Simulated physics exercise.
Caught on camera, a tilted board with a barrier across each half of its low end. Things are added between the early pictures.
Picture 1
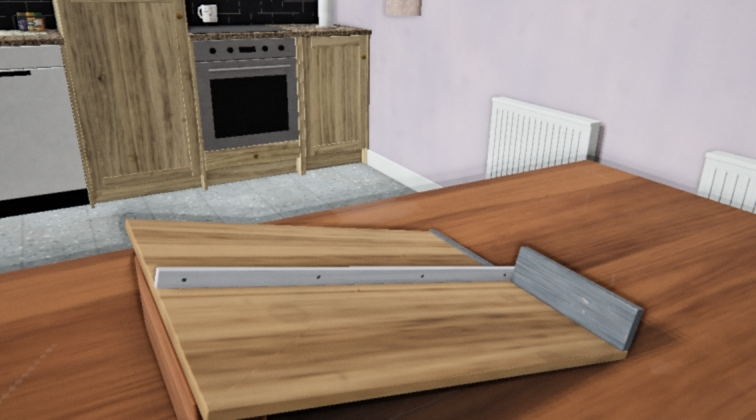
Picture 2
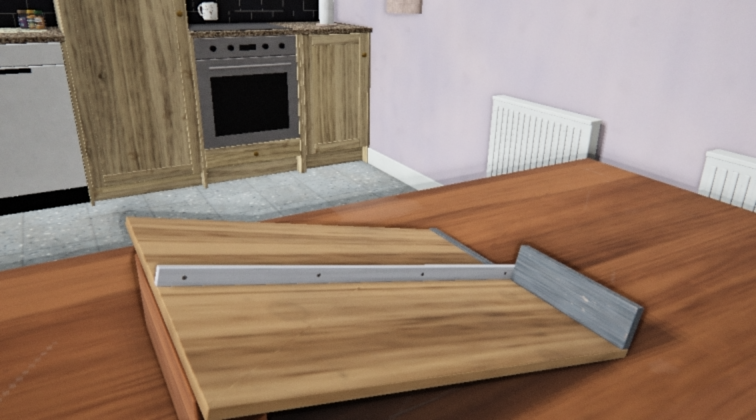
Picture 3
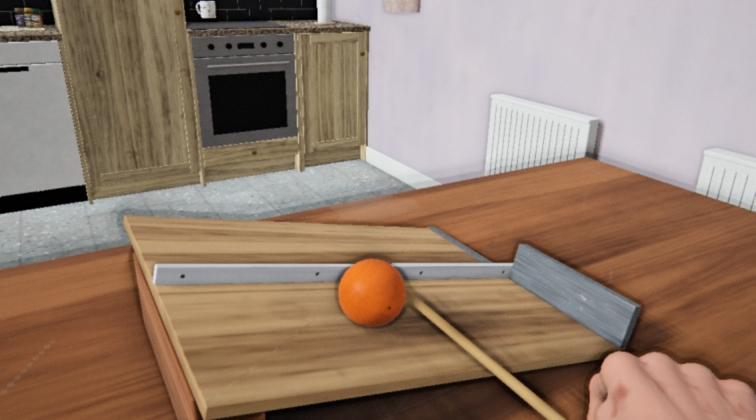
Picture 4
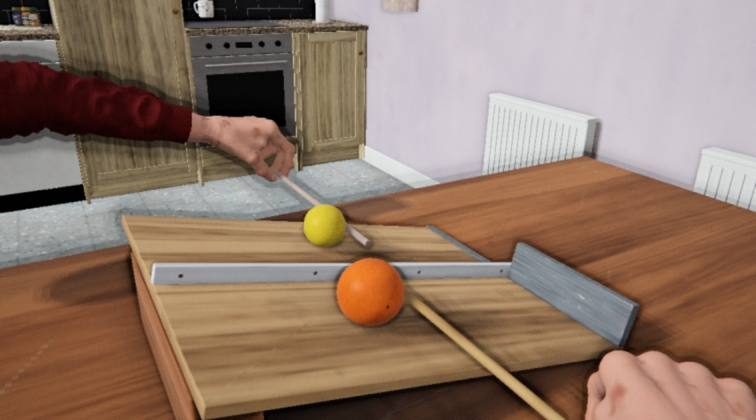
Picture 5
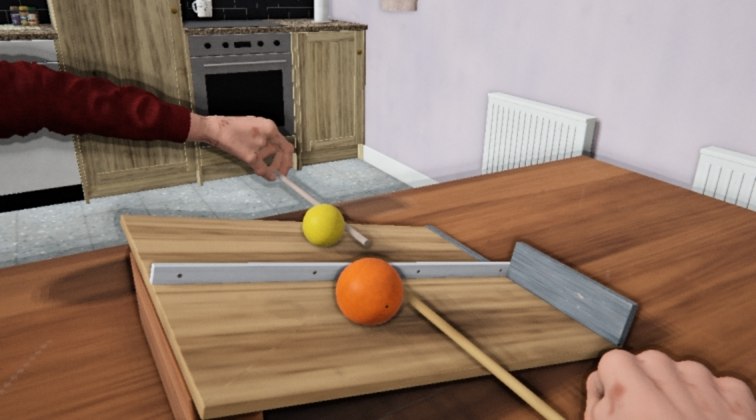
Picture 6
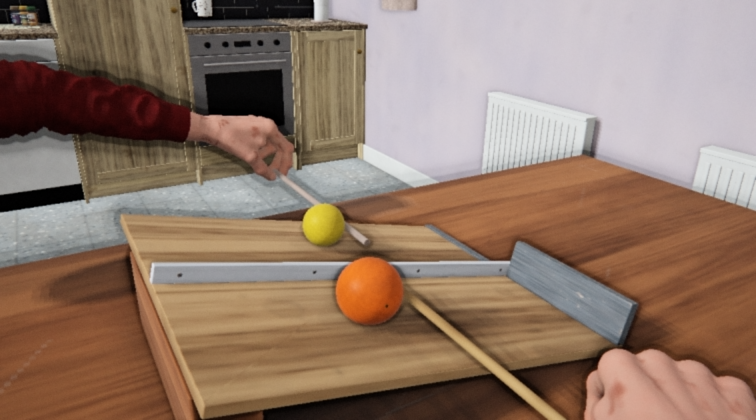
The clip opens on an empty tilted board on a wooden kitchen table, divided by a pale strip. An orange appears on the near side with a hand's stick against it, then a yellow fruit beyond the strip as a red-sleeved arm holds another stick there; afterwards, everything stays practically still.
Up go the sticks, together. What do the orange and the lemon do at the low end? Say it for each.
The orange gets caught, the lemon runs past the strip.
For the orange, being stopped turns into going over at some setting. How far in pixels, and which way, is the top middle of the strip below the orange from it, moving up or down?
About 24 pixels down.
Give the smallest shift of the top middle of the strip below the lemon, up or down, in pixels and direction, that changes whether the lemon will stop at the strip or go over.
Roughly 8 pixels up.
Then, 0.50 s past the last view, orange rolling on the board near (494, 287); lemon rolling on the board near (426, 229).
Then, 0.90 s past the last view, orange rolling on the board near (546, 285); lemon off the board near (571, 213).
Then, 1.34 s past the last view, orange resting against the strip near (546, 285); lemon off the board near (687, 182).
Finally, the orange is held by the strip, near (546, 285); the lemon goes over the end.
